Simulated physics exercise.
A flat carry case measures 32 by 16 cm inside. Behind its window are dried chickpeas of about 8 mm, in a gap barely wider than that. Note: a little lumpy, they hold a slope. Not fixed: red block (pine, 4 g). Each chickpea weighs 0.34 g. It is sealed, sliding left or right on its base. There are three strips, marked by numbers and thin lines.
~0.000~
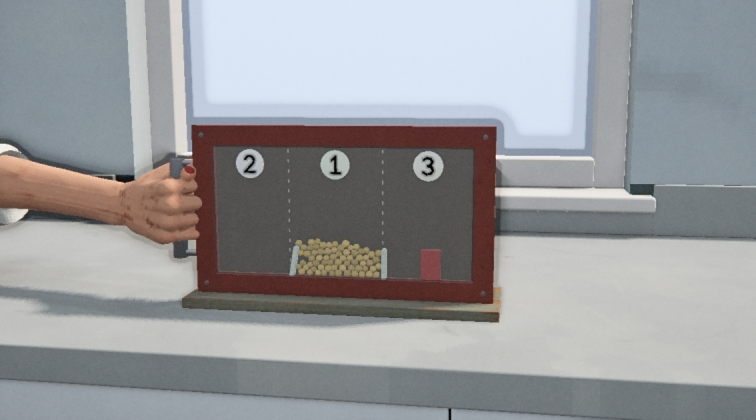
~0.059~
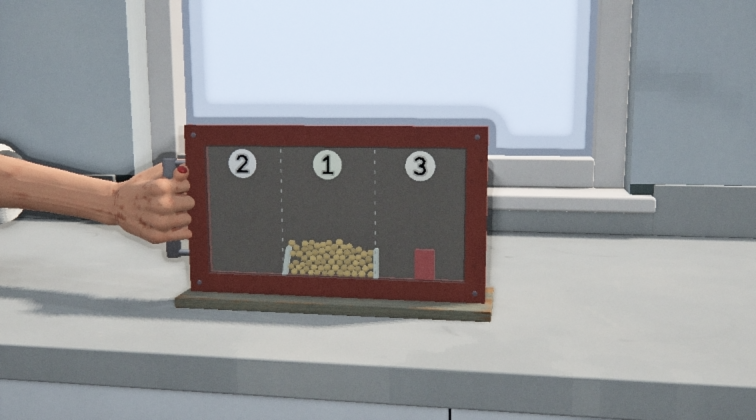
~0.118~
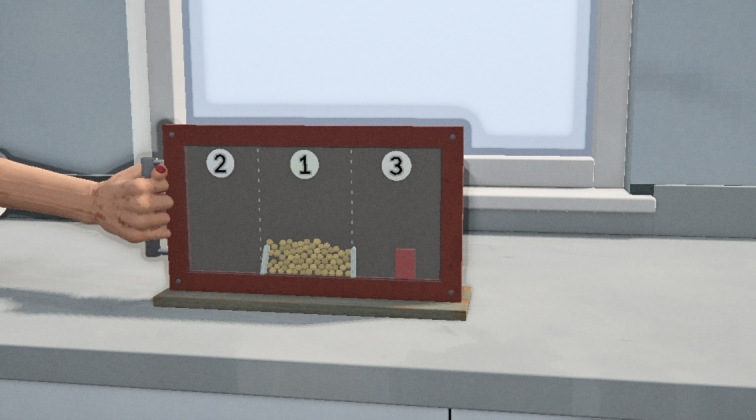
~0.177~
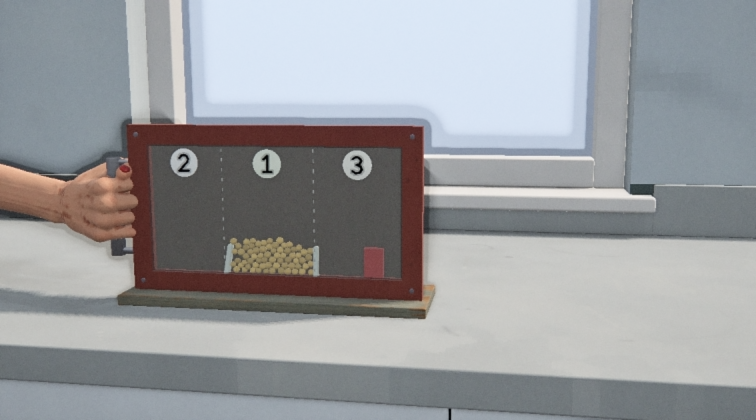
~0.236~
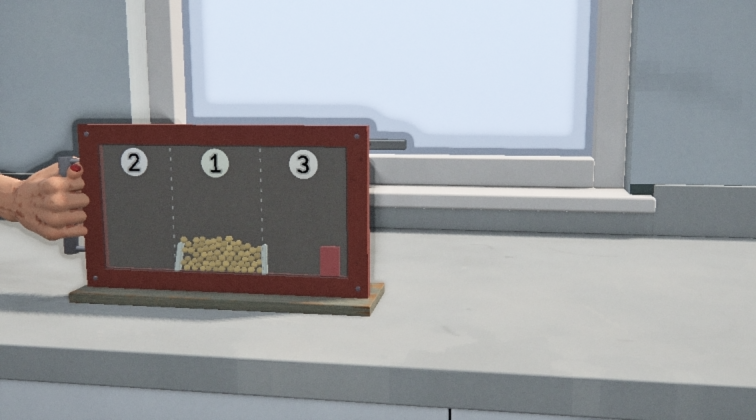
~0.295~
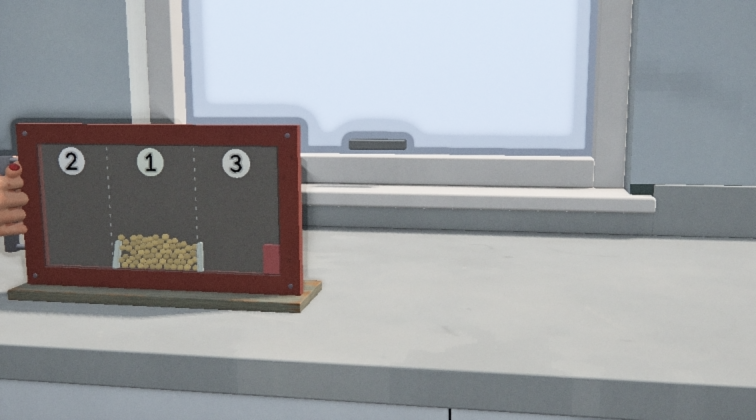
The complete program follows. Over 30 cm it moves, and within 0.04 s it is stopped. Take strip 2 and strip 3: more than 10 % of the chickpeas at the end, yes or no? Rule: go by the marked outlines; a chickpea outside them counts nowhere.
Number 2: Past the mark; number 3: Not past the mark.
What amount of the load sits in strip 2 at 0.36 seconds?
I'd say close to 0 in a hundred.
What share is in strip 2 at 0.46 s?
About 15 percent of the load.
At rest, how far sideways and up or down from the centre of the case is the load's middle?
Offset approx. 4 cm left, 6 cm below.
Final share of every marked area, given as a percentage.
Strip 1 75, strip 2 25, strip 3 0.
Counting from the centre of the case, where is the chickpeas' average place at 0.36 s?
2 cm left, 5 cm below.
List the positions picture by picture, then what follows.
In the first frame, at its start; about 70 chickpeas; chickpeas centred (337, 260); top one (318, 242); red block (431, 265); no. 1 (335, 165), no. 2 (250, 164), no. 3 (428, 166).
In the second frame, 1 cm to the left; chickpeas centred (330, 260); top one (339, 243).
In the third frame, 4 cm to the left; chickpeas centred (307, 259); top one (317, 242); wall ends (353, 250), (267, 247).
In the fourth frame, 8 cm to the left; chickpeas centred (271, 257); top one (280, 241); red block (374, 263).
In the fifth frame, 15 cm to the left; chickpeas centred (220, 256); top one (229, 239).
In the sixth frame, 23 cm to the left; chickpeas centred (157, 253); top one (165, 237); red block (273, 260); no. 1 (150, 162), no. 2 (72, 161), no. 3 (236, 163).
After 0.36 s, it is 30 cm to the left; the chickpeas' middle is 2 cm left of and 5 cm below the centre; no. 1, 100 %.
After 0.46 s, it is 30 cm to the left; the chickpeas' middle is 3 cm left of and 5 cm below the centre; no. 1, 85 %, no. 2, 15 %.
After 0.61 s, it is 30 cm to the left; the chickpeas' middle is 4 cm left of and 6 cm below the centre; no. 1, 80 %, no. 2, 20 %.
At rest by 1.1 s, it is 30 cm to the left; no. 1, 75 %, no. 2, 25 %, no. 3, 0 %.
